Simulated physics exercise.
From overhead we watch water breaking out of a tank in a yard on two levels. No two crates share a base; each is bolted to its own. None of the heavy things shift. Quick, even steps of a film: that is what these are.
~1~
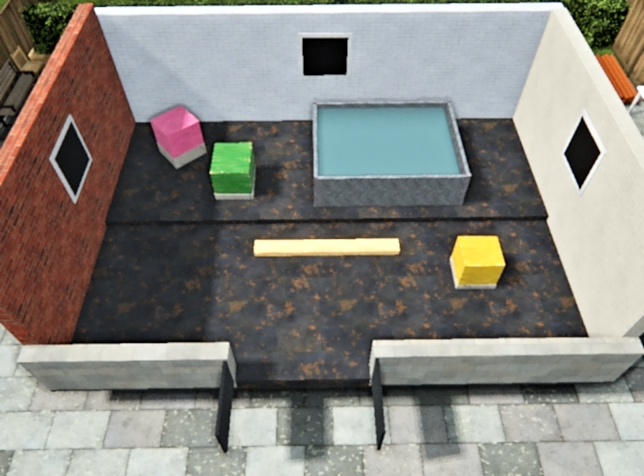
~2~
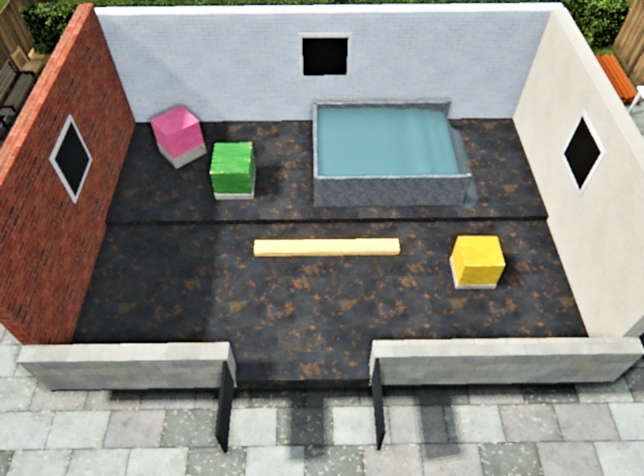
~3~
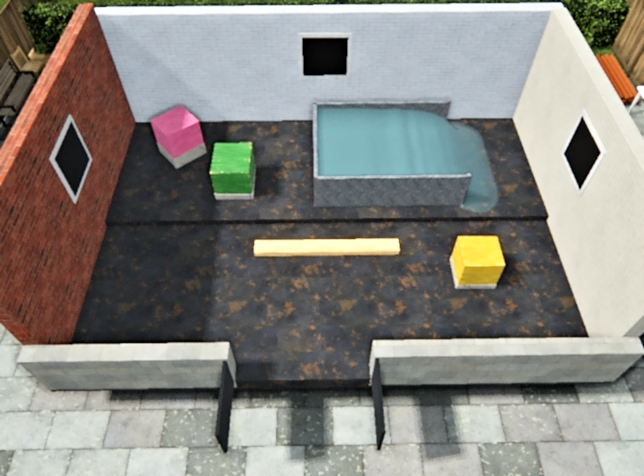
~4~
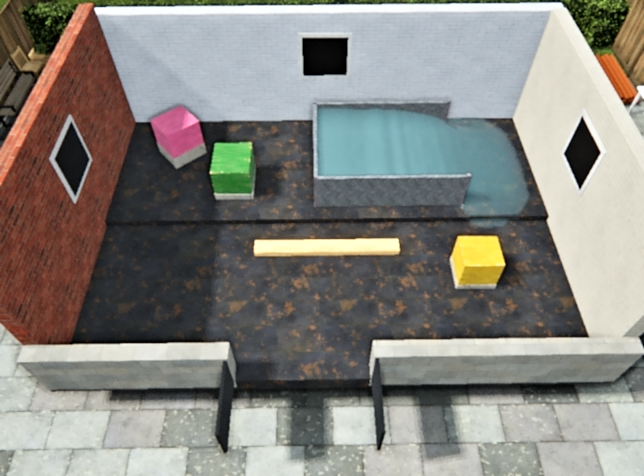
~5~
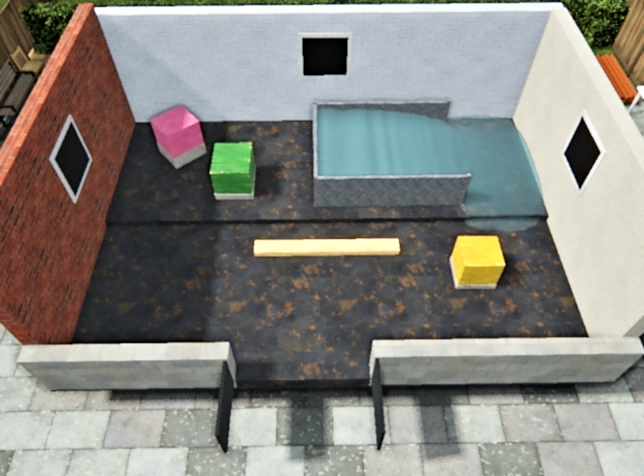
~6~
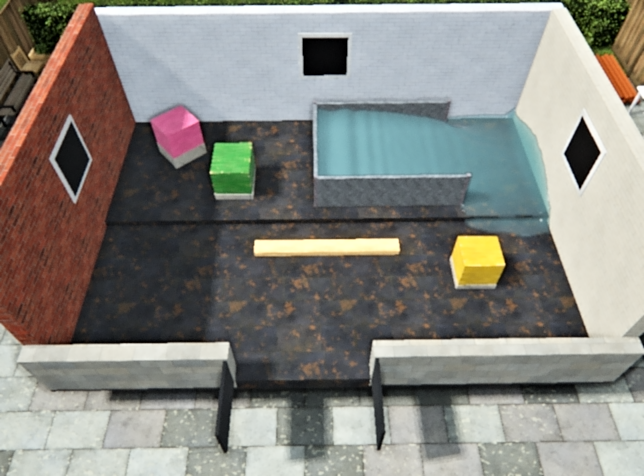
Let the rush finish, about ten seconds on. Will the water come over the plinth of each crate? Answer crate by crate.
The yellow crate: Yes, water reaches it. The green crate: No, it stays dry. The pink crate: No, it stays dry.
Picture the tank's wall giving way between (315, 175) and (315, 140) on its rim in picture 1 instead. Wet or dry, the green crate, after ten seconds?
Green crate: Overtopped.
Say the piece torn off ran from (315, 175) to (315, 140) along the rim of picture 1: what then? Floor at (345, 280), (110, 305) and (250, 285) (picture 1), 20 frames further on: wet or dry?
One by one, they turn out not soaked, drenched and drenched.
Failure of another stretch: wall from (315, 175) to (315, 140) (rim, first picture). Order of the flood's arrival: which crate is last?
Answer: The yellow crate.
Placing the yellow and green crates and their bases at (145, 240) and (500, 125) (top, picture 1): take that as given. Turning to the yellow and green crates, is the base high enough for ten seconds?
The yellow crate is flooded, and the green one is flooded.
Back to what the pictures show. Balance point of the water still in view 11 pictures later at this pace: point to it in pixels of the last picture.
My guess is about (451, 174).
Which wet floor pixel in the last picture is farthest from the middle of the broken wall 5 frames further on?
At roughly (575, 318).
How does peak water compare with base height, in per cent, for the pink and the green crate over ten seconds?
About 80 percent and about 30 percent.
A moment on, water covers 15 % of the floor; the yellow crate water round its plinth, the green crate not reached, the pink crate not reached.
Next, water covers 20 % of the floor; the yellow crate water round its plinth, the green crate not reached, the pink crate not reached.
Then, water covers 40 % of the floor; the yellow crate water round its plinth, the green crate not reached, the pink crate water round its plinth.
Later, water covers 90 % of the floor; the yellow crate water round its plinth, the green crate water round its plinth, the pink crate water round its plinth.
In the end, water covers 90 % of the floor; the yellow crate was topped, the green crate stayed above the water, the pink crate stayed above the water.
